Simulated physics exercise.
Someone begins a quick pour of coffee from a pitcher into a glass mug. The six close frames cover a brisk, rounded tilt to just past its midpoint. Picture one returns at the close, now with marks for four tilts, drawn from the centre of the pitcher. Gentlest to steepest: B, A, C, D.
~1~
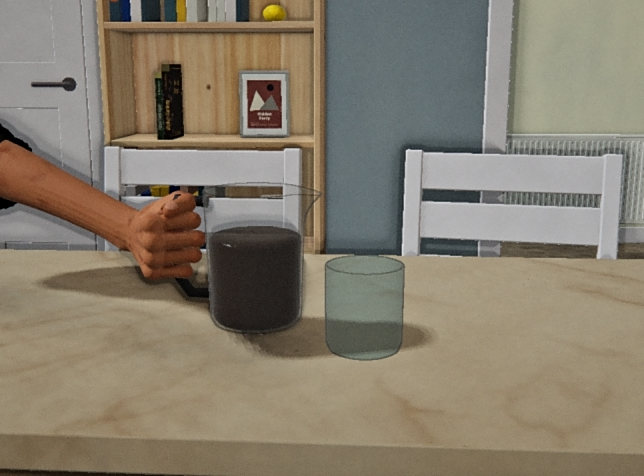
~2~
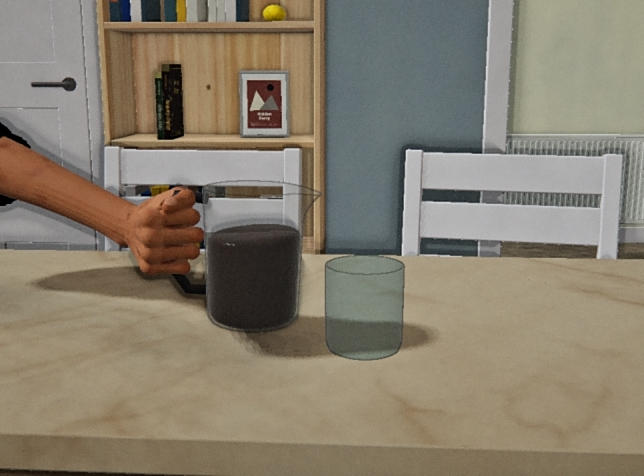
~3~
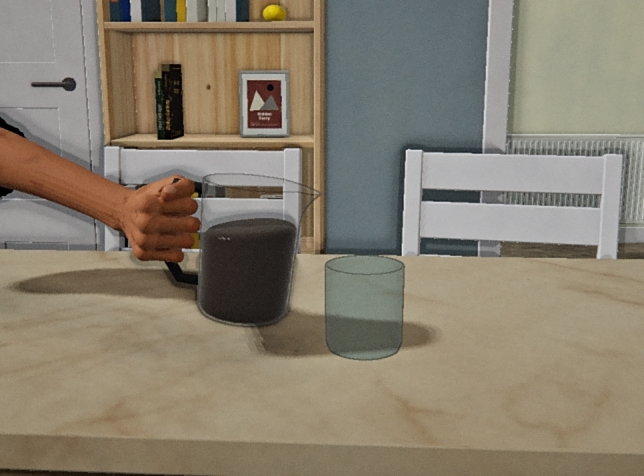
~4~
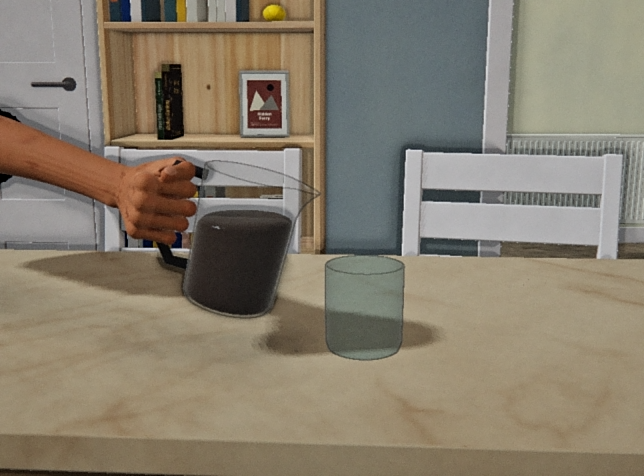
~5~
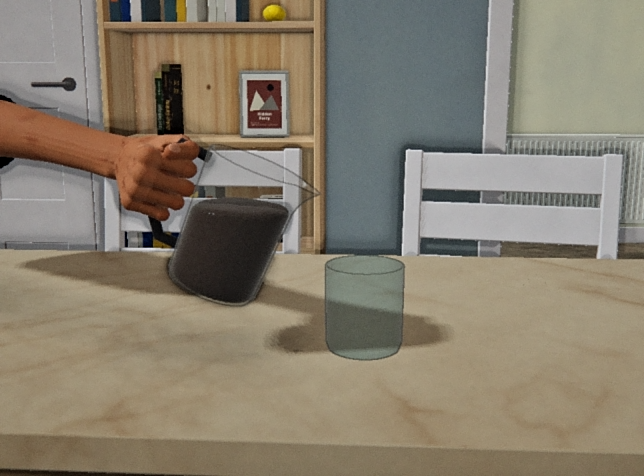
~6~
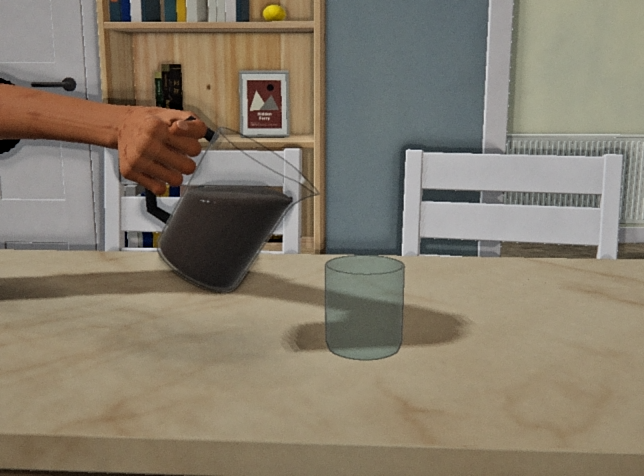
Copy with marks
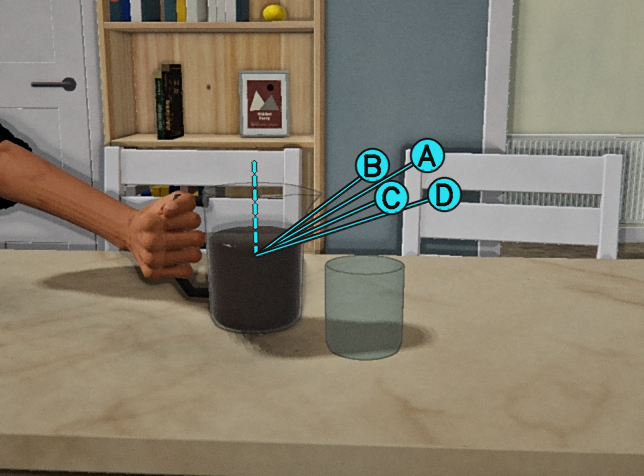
At a marble-patterned table in front of white chairs and a bookshelf, a hand grips a clear pitcher of dark coffee by its handle, then raises its base and tilts it rightward beside a glass mug.
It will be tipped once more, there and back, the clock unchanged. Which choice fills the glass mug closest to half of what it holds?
C.
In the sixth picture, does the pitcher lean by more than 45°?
No.
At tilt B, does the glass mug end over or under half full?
Under.
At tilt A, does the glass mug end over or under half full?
Under half.
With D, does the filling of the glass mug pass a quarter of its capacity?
Yes.
In cyan, A at (412, 163); B at (360, 178); C at (374, 202); D at (428, 199).
With A, the glass mug ends with about 31 % of what it can hold.
With B, the glass mug ends with about 17 % of what it can hold.
With C, the glass mug ends with about 50 % of what it can hold.
With D, the glass mug ends with about 66 % of what it can hold; 4 % of the coffee is spilt.
